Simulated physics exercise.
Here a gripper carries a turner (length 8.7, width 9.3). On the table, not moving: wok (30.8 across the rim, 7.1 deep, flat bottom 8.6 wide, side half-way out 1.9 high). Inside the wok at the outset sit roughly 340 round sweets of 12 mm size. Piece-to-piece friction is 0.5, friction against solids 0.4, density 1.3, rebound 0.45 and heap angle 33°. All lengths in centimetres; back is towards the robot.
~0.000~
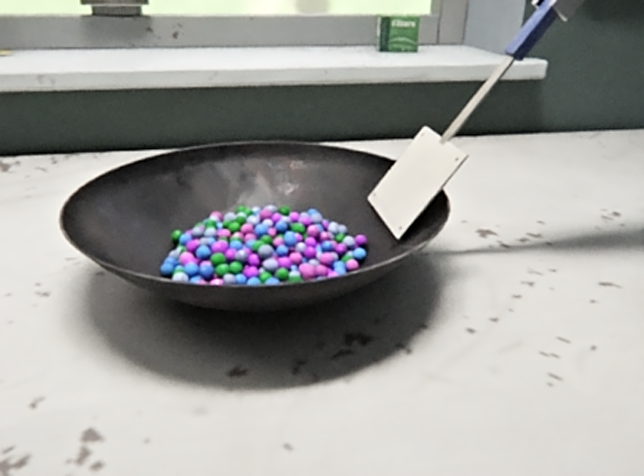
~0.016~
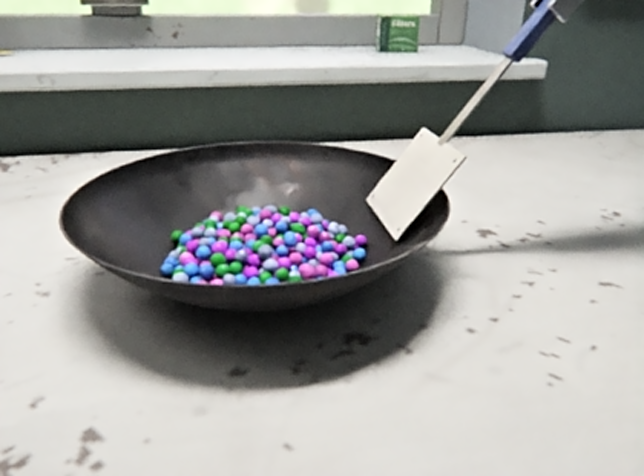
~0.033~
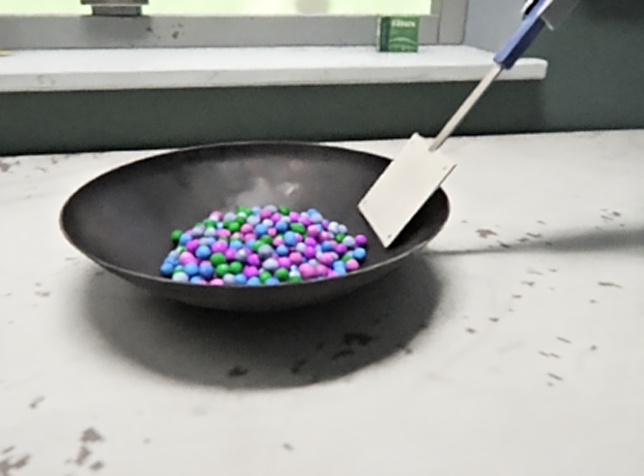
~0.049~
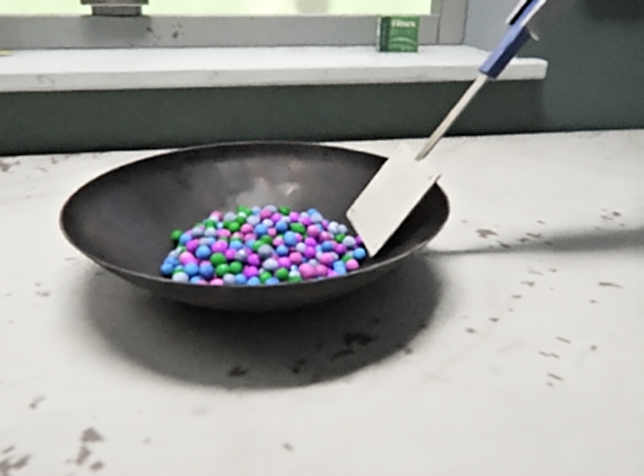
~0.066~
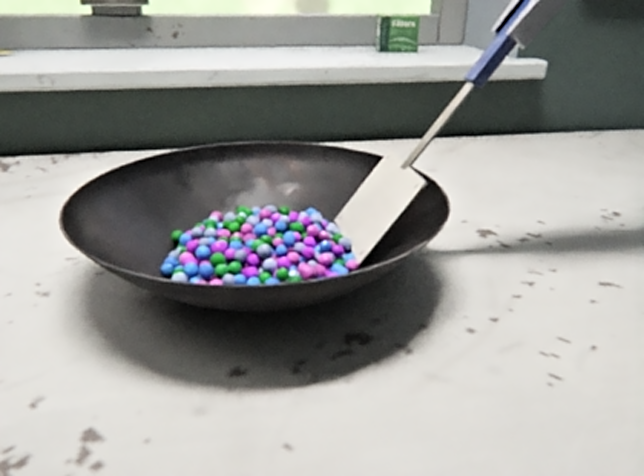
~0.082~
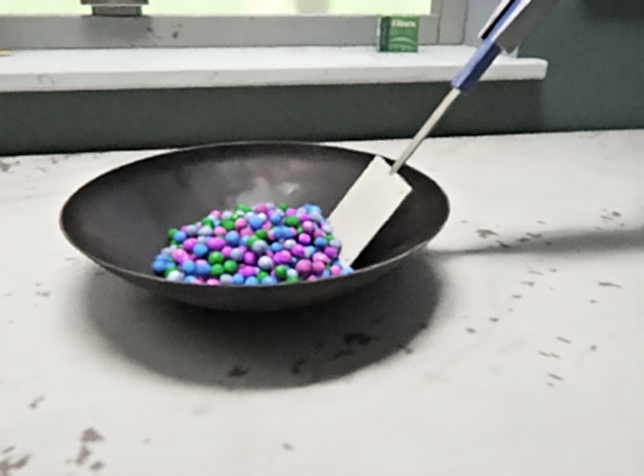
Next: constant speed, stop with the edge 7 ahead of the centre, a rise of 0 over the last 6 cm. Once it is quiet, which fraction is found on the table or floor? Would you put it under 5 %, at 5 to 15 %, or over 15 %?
I would say under 5 %.
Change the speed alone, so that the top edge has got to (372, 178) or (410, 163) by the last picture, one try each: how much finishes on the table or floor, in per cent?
Respectively, around 15 and 5 per cent.
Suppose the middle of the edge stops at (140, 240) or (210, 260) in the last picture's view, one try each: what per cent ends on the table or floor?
Respectively about 25 and 0 percent end on the table or floor.
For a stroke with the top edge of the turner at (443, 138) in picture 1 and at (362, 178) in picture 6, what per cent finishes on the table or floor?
Off the vessel, on the table or floor: Some 15 percent.
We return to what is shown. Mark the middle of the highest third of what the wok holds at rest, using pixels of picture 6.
Roughly (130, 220).
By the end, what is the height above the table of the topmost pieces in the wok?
Near 8.0 centimetres high.
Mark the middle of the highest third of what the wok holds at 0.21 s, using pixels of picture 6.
I'd put it close to (158, 230).
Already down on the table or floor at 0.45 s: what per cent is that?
Some 2 per cent of the load.
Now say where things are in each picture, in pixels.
In the first frame, the turner top edge at (445, 140), sloping 53°; upper third of the load around (265, 240), from x 170 to 360, top at y 210; 340 in the wok.
In the second frame, the turner top edge at (443, 141), sloping 53°; upper third of the load around (265, 240), from x 170 to 360, top at y 210.
In the third frame, the turner top edge at (434, 148), sloping 53°; upper third of the load around (265, 240), from x 170 to 360, top at y 210.
In the fourth frame, the turner top edge at (421, 157), sloping 53°; upper third of the load around (265, 240), from x 170 to 360, top at y 210.
In the fifth frame, the turner top edge at (407, 165), sloping 53°; upper third of the load around (266, 238), from x 170 to 360, top at y 210.
In the sixth frame, the turner top edge at (394, 171), sloping 53°; upper third of the load around (261, 236), from x 160 to 360, top at y 210; 340 in the wok.
After 0.15 s, sloping 53°, highest piece 6 above the table; 340 in the wok.
After 0.21 s, sloping 53°, highest piece 6 above the table; 340 in the wok.
After 0.45 s, sloping 53°, highest piece 8 above the table; 330 in the wok, 8 on the table or floor, 2 on the blade or in flight.
After 1.50 s, sloping 53°, highest piece 8 above the table; 330 in the wok, 10 on the table or floor.
In the end, 330 in the wok, 10 on the table or floor. That is 3 % on the table or floor.
